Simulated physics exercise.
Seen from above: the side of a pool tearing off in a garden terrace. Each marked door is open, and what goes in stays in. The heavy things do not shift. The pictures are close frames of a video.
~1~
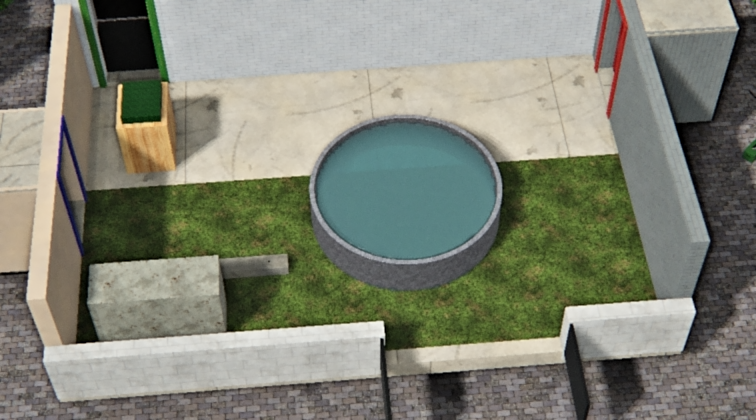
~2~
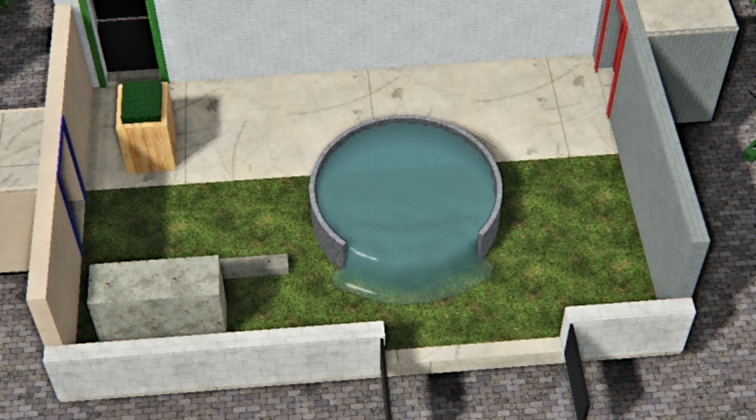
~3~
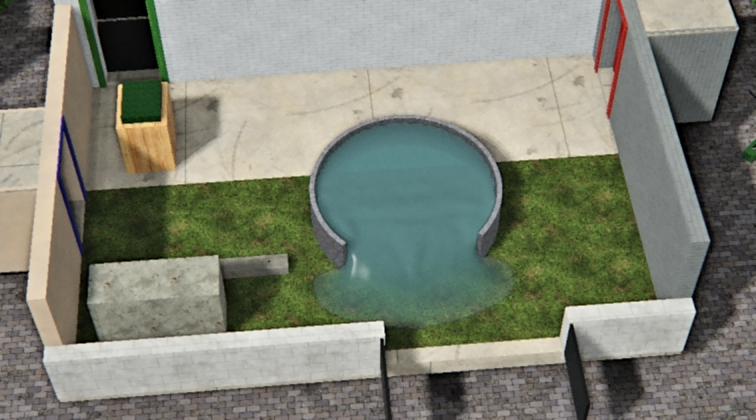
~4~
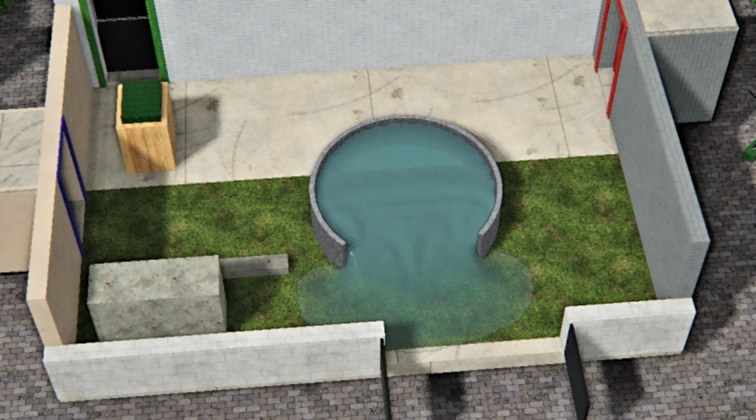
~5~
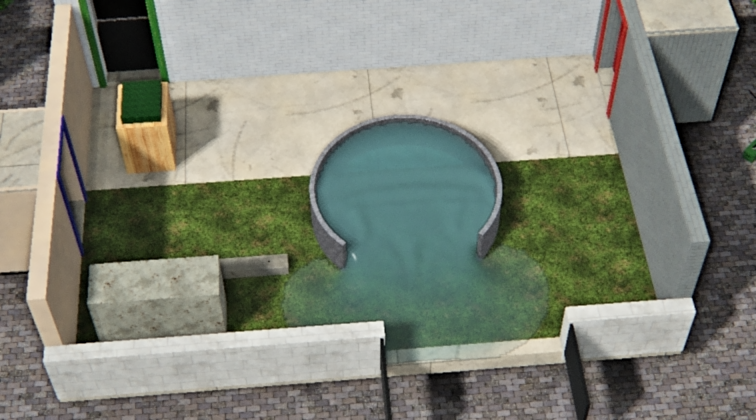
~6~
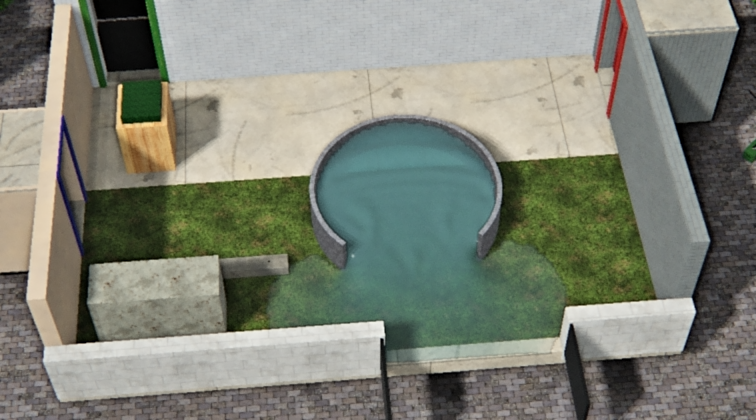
To begin with, a round gray-walled pool of still water sits on the grass of a walled garden terrace. The front side of its wall is suddenly gone, and water pours through the gap onto the lawn. The sheet of water fans out left and right, reaching the low white front wall and its opening.
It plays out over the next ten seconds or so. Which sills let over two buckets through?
In the end: The red door stays under that; the blue door stays under that; the green door stays under that.
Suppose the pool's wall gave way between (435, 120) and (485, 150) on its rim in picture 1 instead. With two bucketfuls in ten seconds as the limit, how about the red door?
Then: The red one floods.
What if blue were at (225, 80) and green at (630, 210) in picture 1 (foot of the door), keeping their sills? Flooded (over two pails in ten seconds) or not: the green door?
The green door keeps below it.
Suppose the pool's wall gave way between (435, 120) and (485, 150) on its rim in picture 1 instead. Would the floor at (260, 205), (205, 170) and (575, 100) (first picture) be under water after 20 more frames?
In that order: Not flooded, not flooded, flooded.
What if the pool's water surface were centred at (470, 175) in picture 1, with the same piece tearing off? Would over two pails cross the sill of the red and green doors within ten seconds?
The red door is under; the green door lets less in.
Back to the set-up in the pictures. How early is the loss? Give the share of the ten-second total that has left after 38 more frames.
About 85 per cent.
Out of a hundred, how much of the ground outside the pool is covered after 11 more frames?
About 20 per cent.
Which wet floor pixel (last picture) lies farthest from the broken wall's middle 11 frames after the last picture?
I would point to (114, 371).
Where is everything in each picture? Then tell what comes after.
In the first frame, still water in the round pool at (406, 189).
In the second frame, the front is at (337, 276), out from the gap at (415, 279).
In the third frame, the front is at (321, 284), out from the gap at (415, 280).
In the fourth frame, water pours out at (415, 281) and has run to (527, 299).
In the fifth frame, water pours out at (415, 281) and has run to (543, 298).
In the sixth frame, water pours out at (415, 281) and has run to a hidden place.
A moment on, water covers 20 % of the floor; the red door not reached, the blue door not reached, the green door not reached.
Next, water covers 20 % of the floor; the red door not reached, the blue door not reached, the green door not reached.
Then, water covers 30 % of the floor; the red door not reached, the blue door not reached, the green door not reached.
Later, water covers 40 % of the floor; the red door not reached, the blue door wet at the sill, nothing in, the green door not reached.
In the end, water covers 55 % of the floor; the red door not reached, the blue door wet at the sill, nothing in, the green door wet at the sill, nothing in.
